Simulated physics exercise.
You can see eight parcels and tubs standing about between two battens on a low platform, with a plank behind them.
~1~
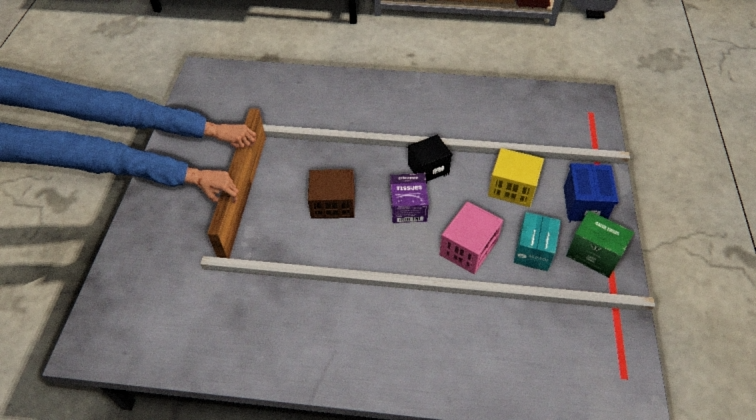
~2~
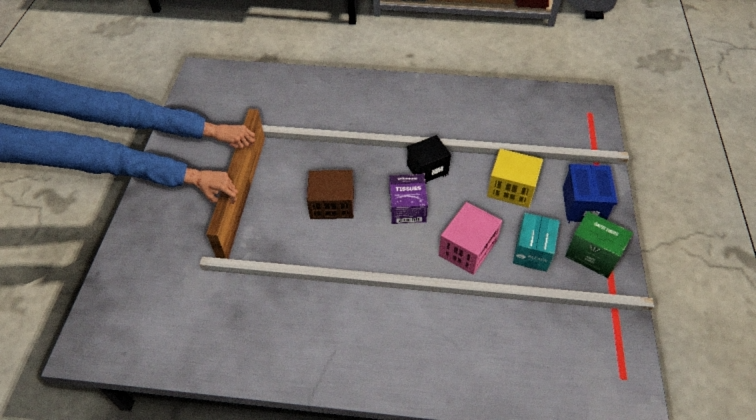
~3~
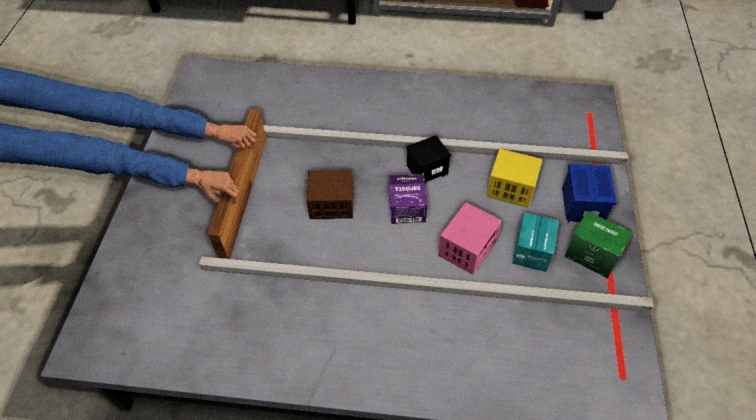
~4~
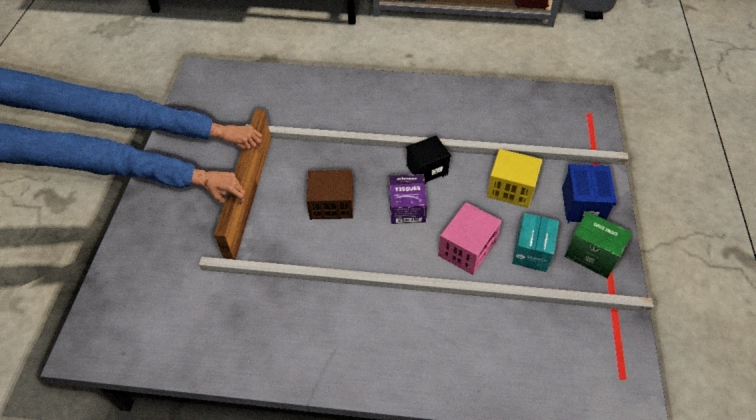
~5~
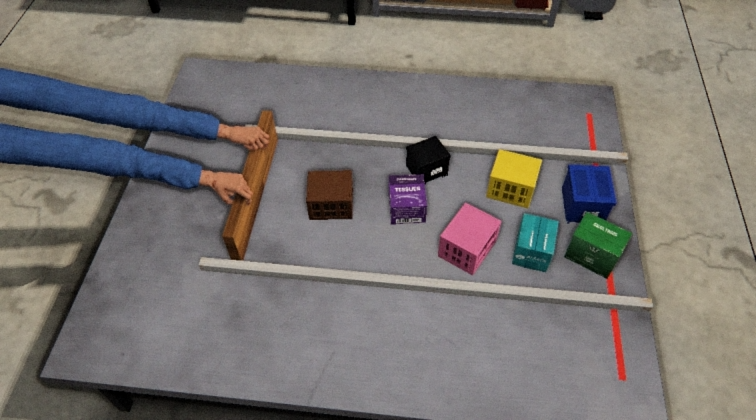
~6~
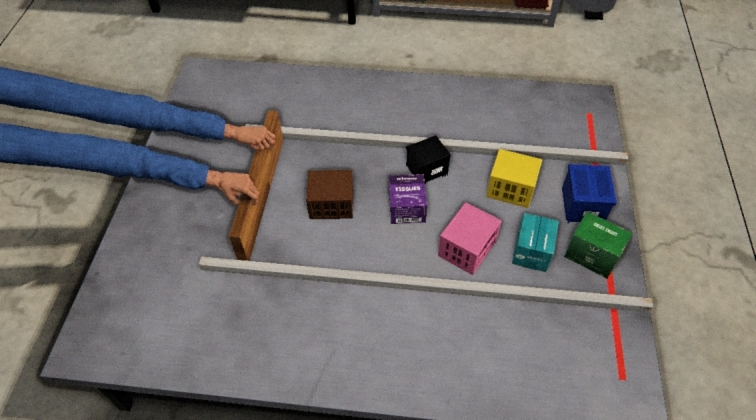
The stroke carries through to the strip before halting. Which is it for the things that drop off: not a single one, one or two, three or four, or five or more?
I foresee five or more drops here.
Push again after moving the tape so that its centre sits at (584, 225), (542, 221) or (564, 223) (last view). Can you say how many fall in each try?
Going through them in order, you'd see 5, 2 and 2.
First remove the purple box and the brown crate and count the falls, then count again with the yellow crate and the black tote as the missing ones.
Try 1: 4; try 2: 4.
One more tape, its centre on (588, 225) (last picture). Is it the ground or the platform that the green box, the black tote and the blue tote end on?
Okay, so the green box ends up down, the black tote is still on top, and finally the blue tote ends up down.
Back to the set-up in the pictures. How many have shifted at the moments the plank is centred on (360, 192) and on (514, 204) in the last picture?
So far 2, and 8 at the second.
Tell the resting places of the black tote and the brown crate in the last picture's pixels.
Around (621, 185) and around (631, 221).
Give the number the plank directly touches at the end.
Count recorded: 3.
A little later, none off yet; green box at rest near (597, 245); blue tote at rest near (587, 195); turquoise parcel at rest near (535, 243).
Next, none off yet; green box at rest near (597, 245); blue tote shifted a little near (596, 195); turquoise parcel moving near (538, 244).
Later still, none off yet; green box shifted about its own width near (655, 250); blue tote shifted about its own width near (641, 194); turquoise parcel shifted well along near (612, 259).
When it is over, the number that fall off is five or more; down, purple box, yellow crate, turquoise parcel, blue tote and green box.
